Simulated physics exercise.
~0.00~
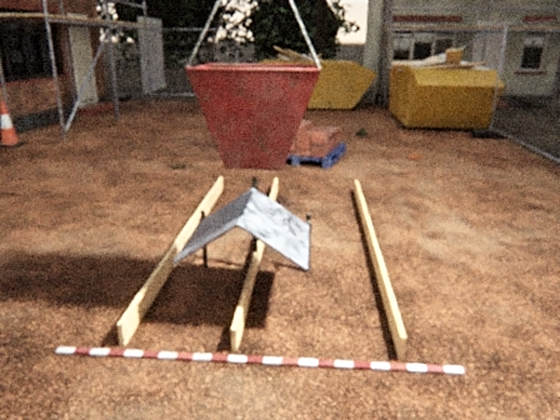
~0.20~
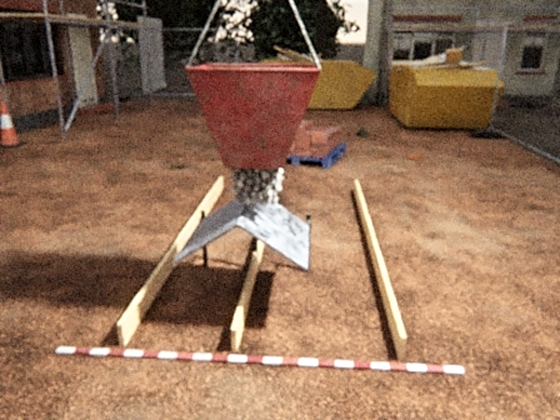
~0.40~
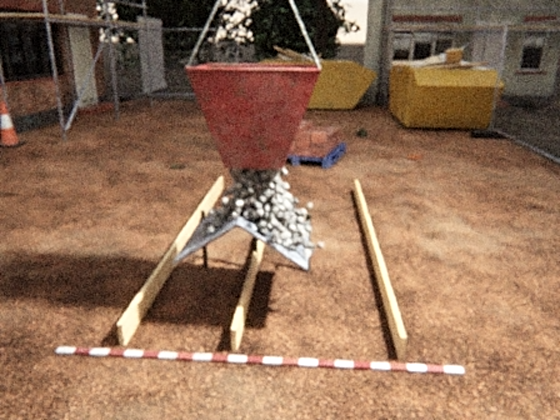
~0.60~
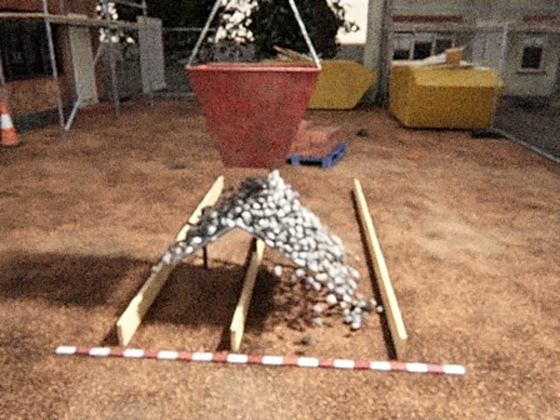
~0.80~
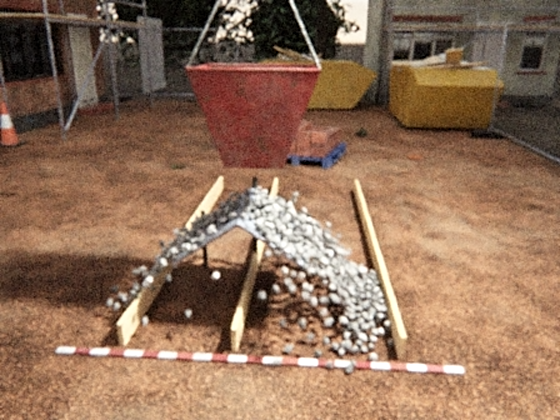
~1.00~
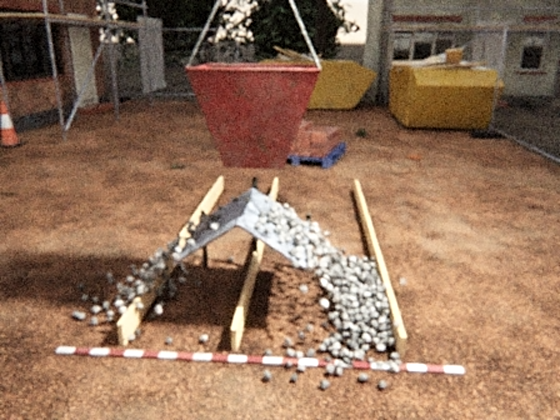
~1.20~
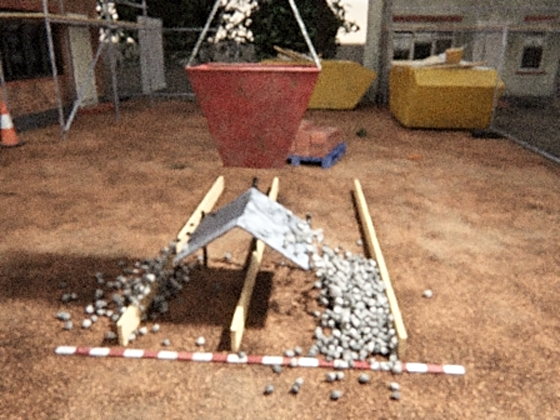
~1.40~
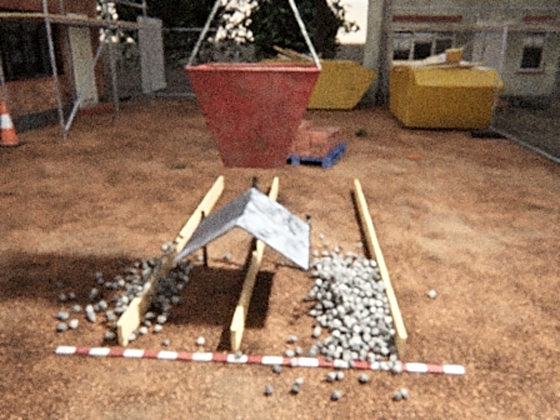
The footage shows a red skip hanging above a peaked steel plate and three wooden boards as grey stones pour from its bottom. They slide down both slopes, mostly rightward, and settle largely in the right bay, with smaller amounts in and beyond the left bay.
